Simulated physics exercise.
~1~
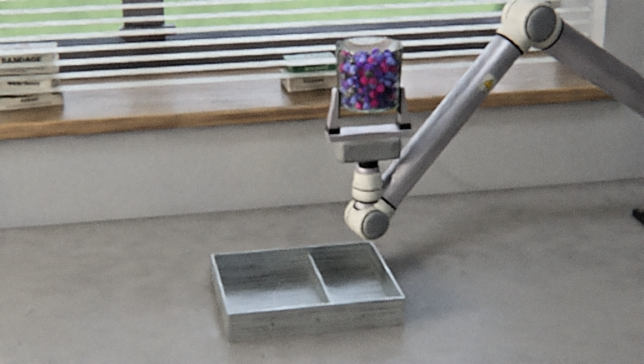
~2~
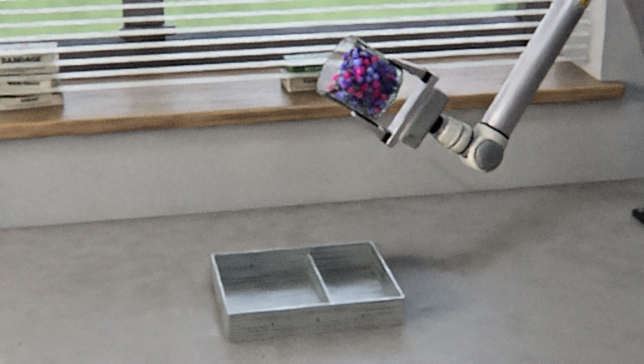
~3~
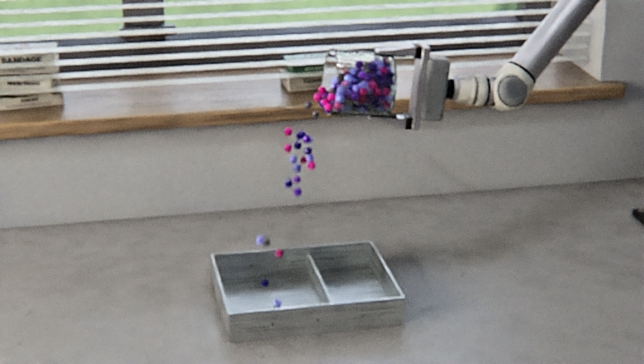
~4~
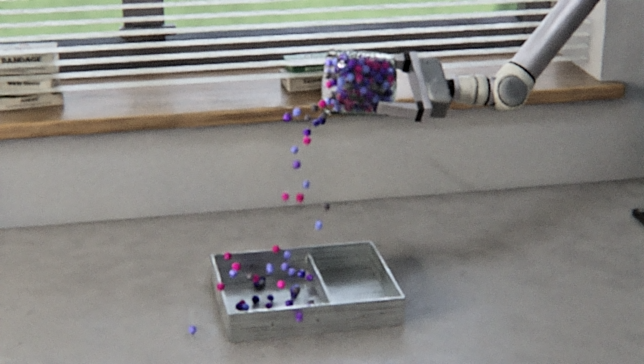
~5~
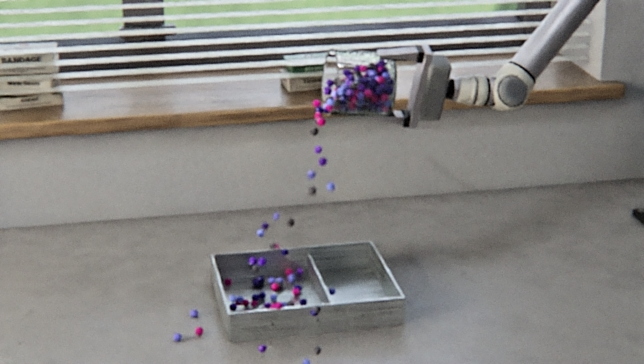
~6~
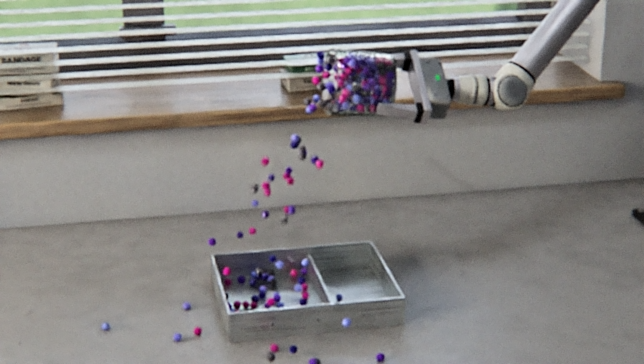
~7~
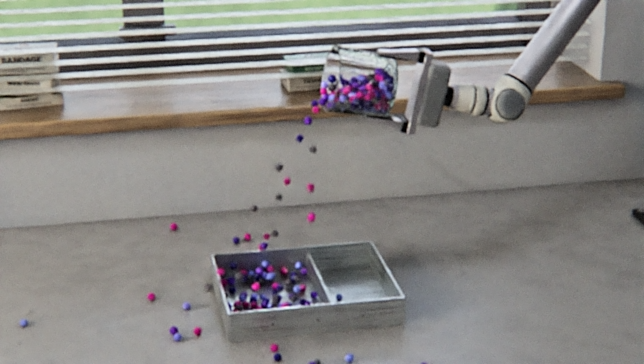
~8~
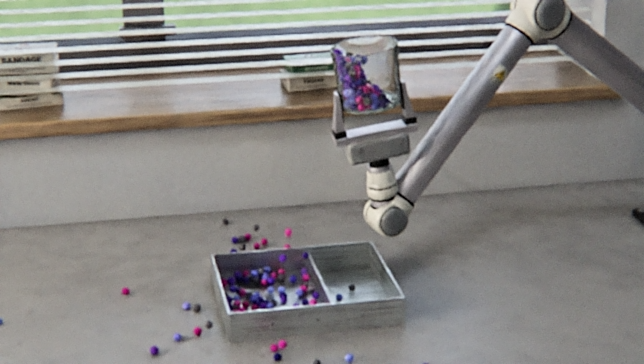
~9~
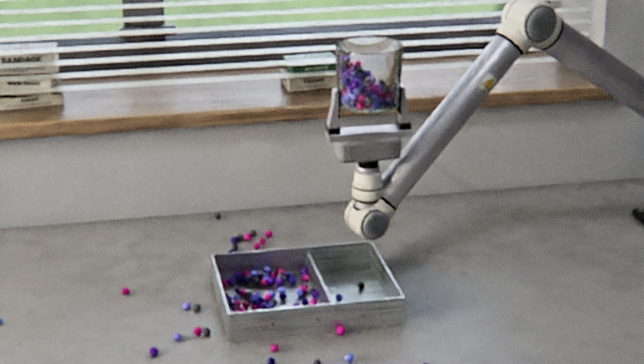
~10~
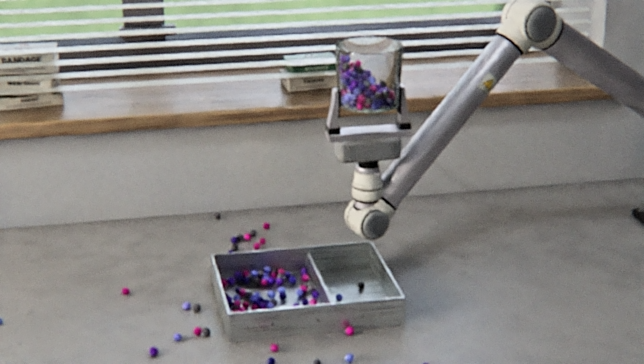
On a grey tabletop, a robot gripper tips colourful balls into a tray, spilling some.
